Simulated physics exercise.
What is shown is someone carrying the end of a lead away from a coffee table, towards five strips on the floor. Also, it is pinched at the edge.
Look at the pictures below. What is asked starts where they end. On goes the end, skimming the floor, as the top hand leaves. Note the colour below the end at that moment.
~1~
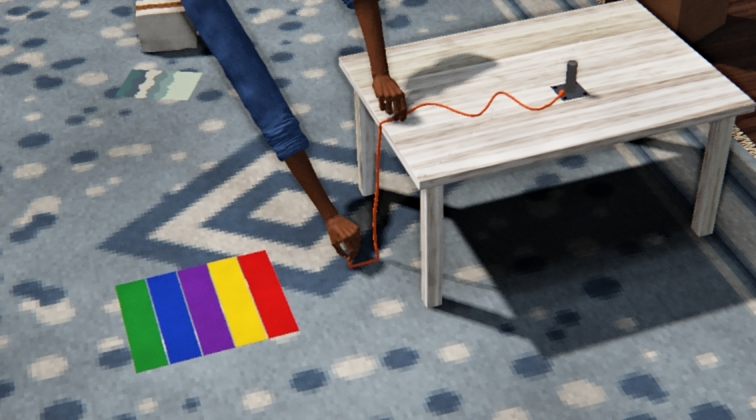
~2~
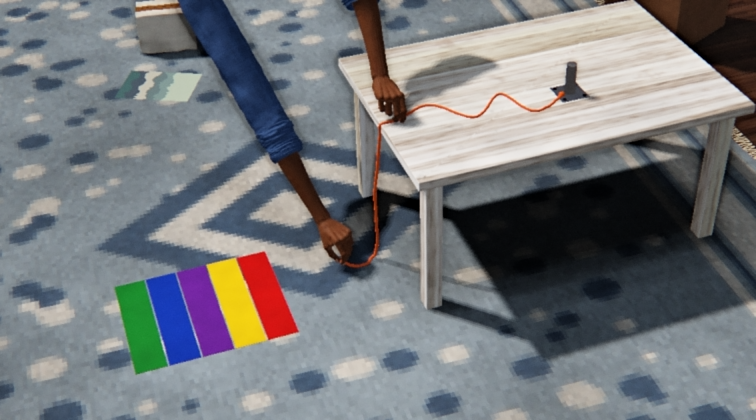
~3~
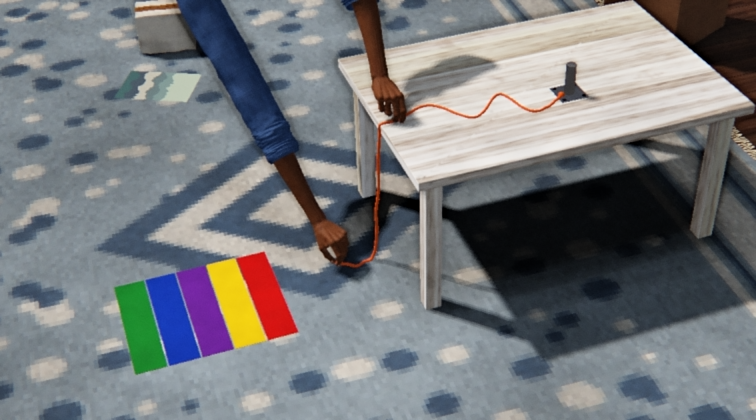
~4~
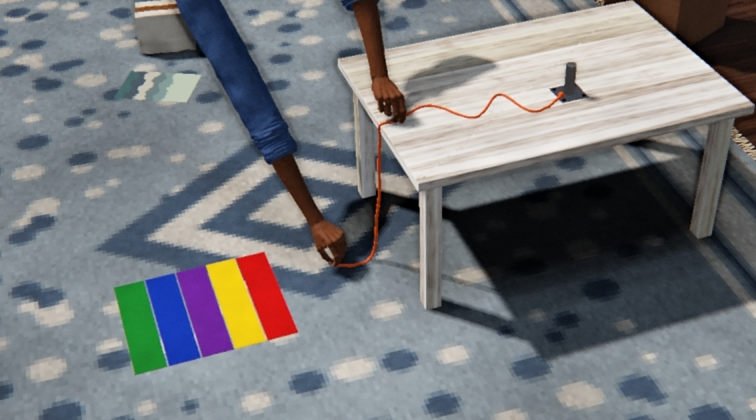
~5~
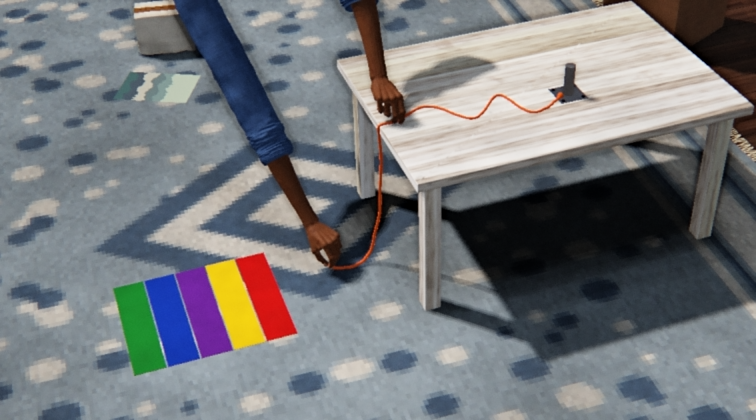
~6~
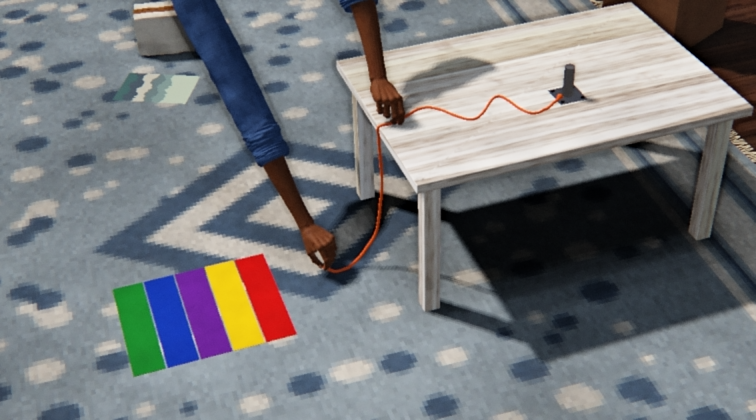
Colour below: Blue.
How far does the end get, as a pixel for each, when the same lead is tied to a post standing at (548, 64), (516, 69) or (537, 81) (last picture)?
First (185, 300), then (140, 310), then (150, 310).
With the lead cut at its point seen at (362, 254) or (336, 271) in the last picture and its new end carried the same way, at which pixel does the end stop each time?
Taking the tries in order, the answers are (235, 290) and (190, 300).
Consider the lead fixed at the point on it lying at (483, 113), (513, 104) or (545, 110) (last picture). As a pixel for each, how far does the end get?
Near (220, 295), (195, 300) and (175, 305).
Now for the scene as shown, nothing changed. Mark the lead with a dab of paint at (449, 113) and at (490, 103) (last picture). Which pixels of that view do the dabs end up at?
The first ends at (398, 126) and the second at (459, 115).
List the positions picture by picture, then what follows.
In the first frame, end (349, 258); red (278, 319); yellow (246, 327); purple (214, 336); blue (181, 344); green (148, 352).
In the second frame, end (341, 261); lead through (543, 109) (492, 101) (444, 108) (382, 126) (376, 185) (377, 242).
In the third frame, end (336, 263).
In the fourth frame, end (334, 263); lead through (542, 110) (491, 101) (443, 108) (381, 127) (380, 185) (376, 243).
In the fifth frame, end (329, 265).
In the sixth frame, end (324, 267); lead through (541, 112) (490, 103) (442, 110) (380, 128) (382, 186) (369, 245).
Soon after, end near (232, 290); over yellow.
Then, end near (192, 300); over purple.
At full stretch, end near (168, 306); over blue. It gets as far as the blue strip.
